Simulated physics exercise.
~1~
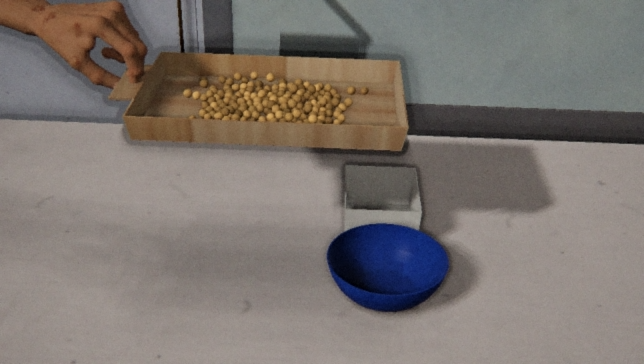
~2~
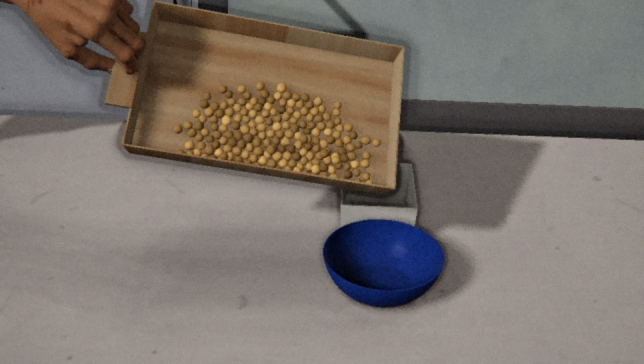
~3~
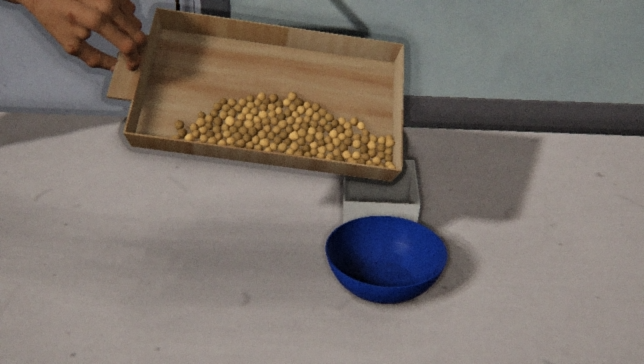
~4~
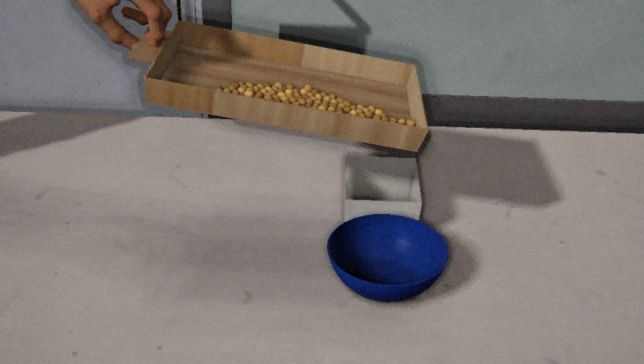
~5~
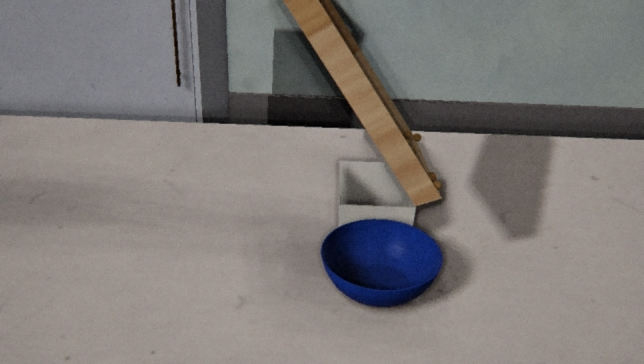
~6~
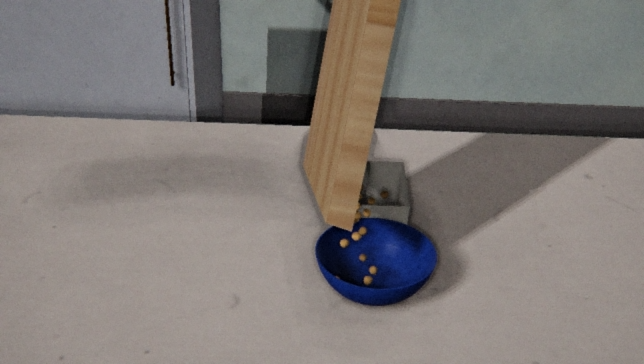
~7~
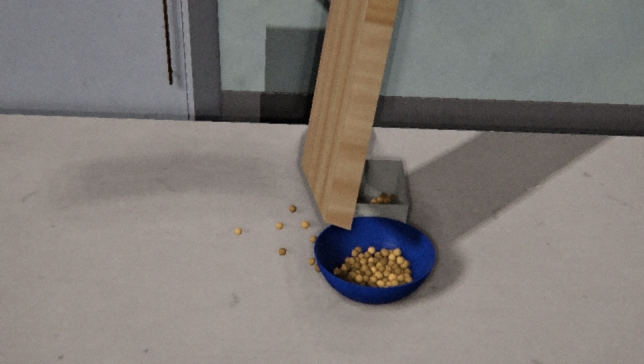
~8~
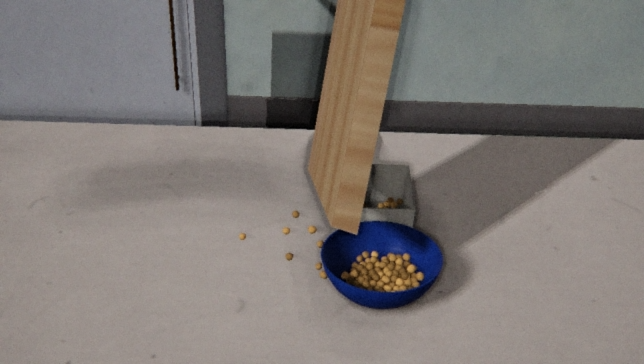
A shallow wooden tray of dried chickpeas, held by a hand at the upper left, hangs over a pale tabletop before a grey-green wall, seen from slightly above. Below it stand a white tin and, just in front, a blue bowl. The tray tips down to the right and the chickpeas gather along its lower edge, then it eases back towards level. It shifts right and tilts steeply until it stands nearly upright, spilling its load. Most chickpeas end up in the bowl, some in the tin, and a few lie scattered on the table to the left.
